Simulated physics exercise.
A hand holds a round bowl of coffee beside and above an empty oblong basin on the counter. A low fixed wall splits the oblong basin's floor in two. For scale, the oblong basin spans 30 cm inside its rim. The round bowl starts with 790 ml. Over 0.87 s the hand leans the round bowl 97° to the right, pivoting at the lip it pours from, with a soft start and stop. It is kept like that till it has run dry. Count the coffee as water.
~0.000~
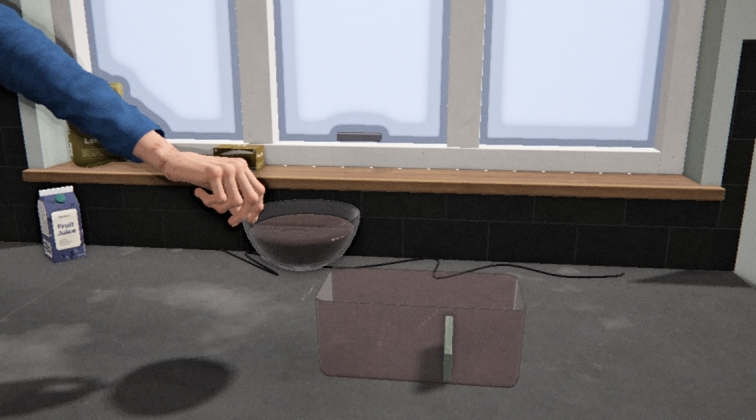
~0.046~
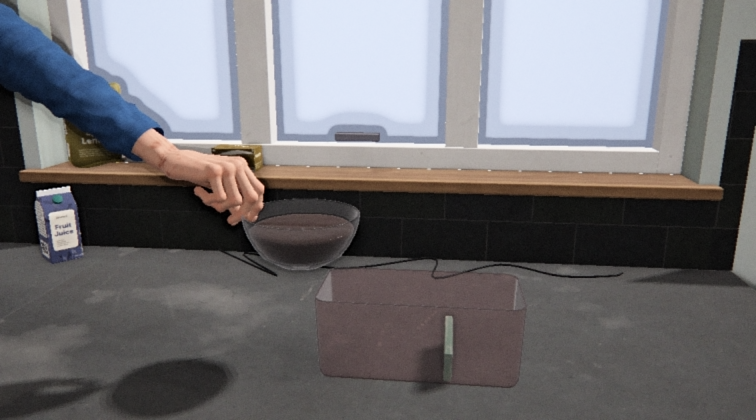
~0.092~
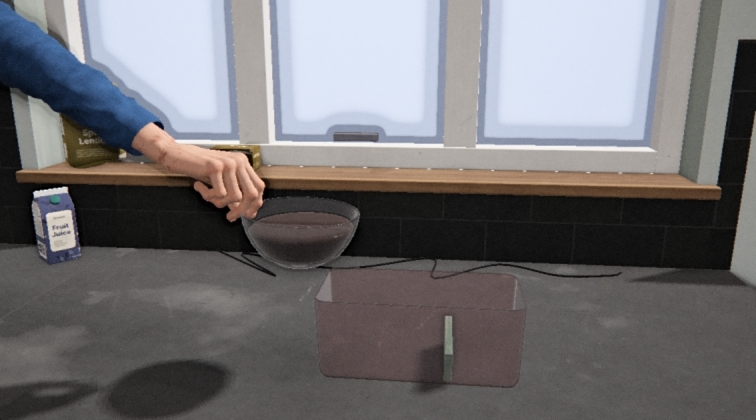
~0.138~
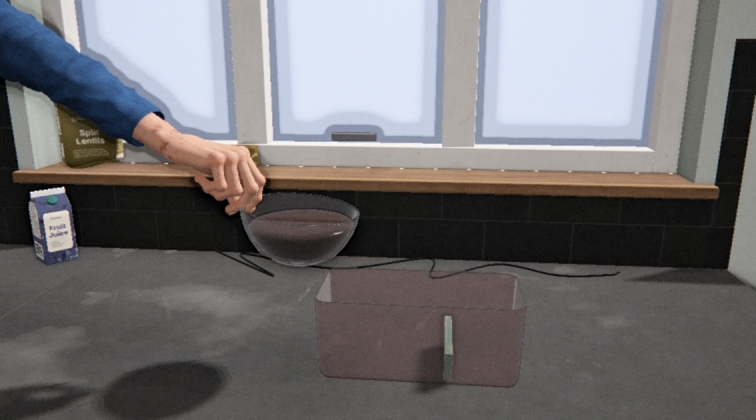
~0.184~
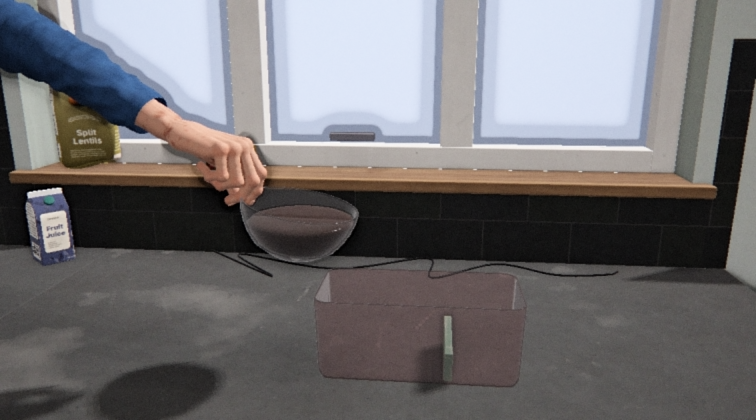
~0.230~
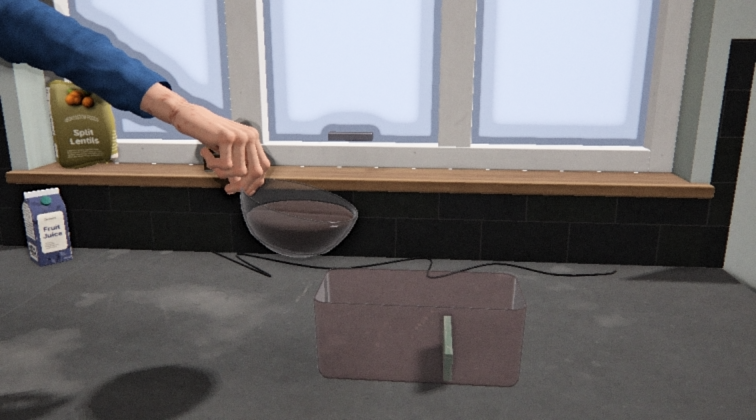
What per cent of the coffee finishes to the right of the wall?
Roughly 17 per cent is past the wall.
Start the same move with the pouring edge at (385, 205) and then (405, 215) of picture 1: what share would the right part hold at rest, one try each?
In turn about 60 and 70 per cent.
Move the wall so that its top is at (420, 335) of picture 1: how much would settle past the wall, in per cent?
Then about 70 per cent.
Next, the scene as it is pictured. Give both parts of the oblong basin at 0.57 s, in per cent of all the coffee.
Near 7 on the left, 0 on the right.
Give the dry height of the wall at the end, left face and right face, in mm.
Left about 20 mm, right about 36 mm.
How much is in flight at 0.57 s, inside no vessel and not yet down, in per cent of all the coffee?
Some 42 per cent.
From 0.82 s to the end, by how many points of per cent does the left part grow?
Some 14 per cent.
By 0.57 s the tilt is 72° and 51 per cent is still to pour, 7 is left of the wall and 0 right of it.
By 0.82 s the tilt is 96° and 2 per cent is still to pour, 68 is left of the wall and 14 right of it.
By 1.09 s the tilt is 97° and 0 per cent is still to pour, 85 is left of the wall and 13 right of it.
By 1.37 s the tilt is 97° and 0 per cent is still to pour, 81 is left of the wall and 17 right of it.
At rest 81 per cent lies left of the wall, 17 right of it and 2 outside.
